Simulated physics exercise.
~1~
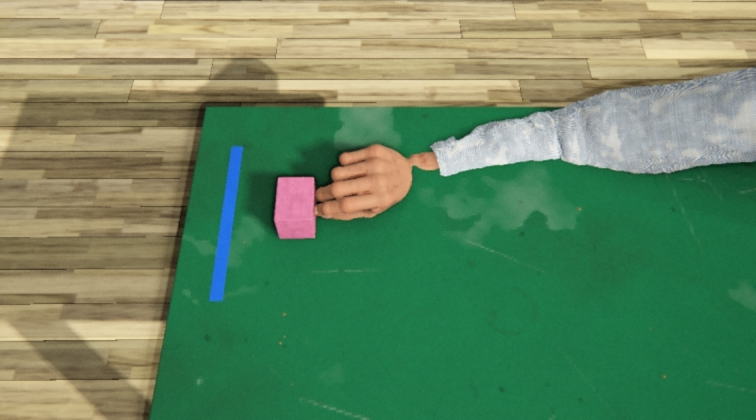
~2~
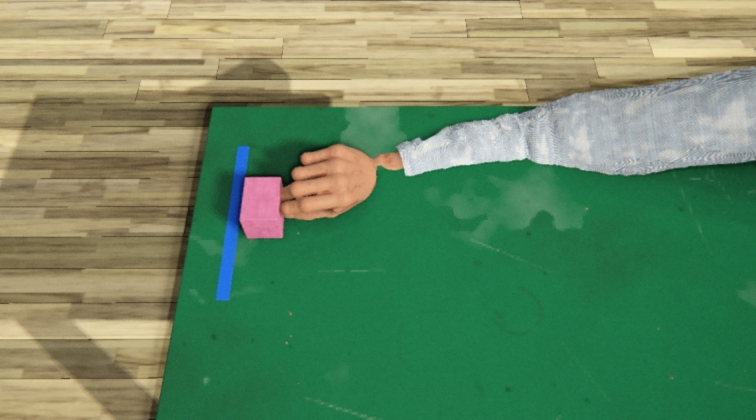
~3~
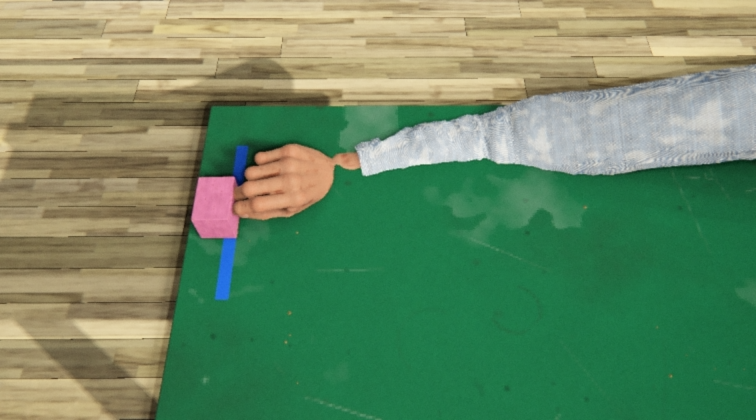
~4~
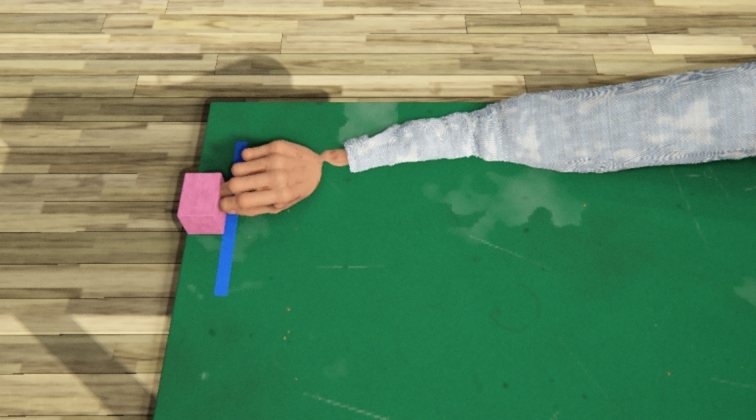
A hand at the end of a pale blue denim sleeve reaches in from the right across a green tabletop, seen from above with a light wood plank floor around it. Its fingers rest against the right side of a pink block, and a blue strip of tape lies farther left, near the table's edge. The hand pushes the block left until it reaches the tape. It keeps pushing, sliding the block over the strip and towards the edge. After a last small shift, the block sits at the table's left edge, still on top, with the fingers just over the tape.
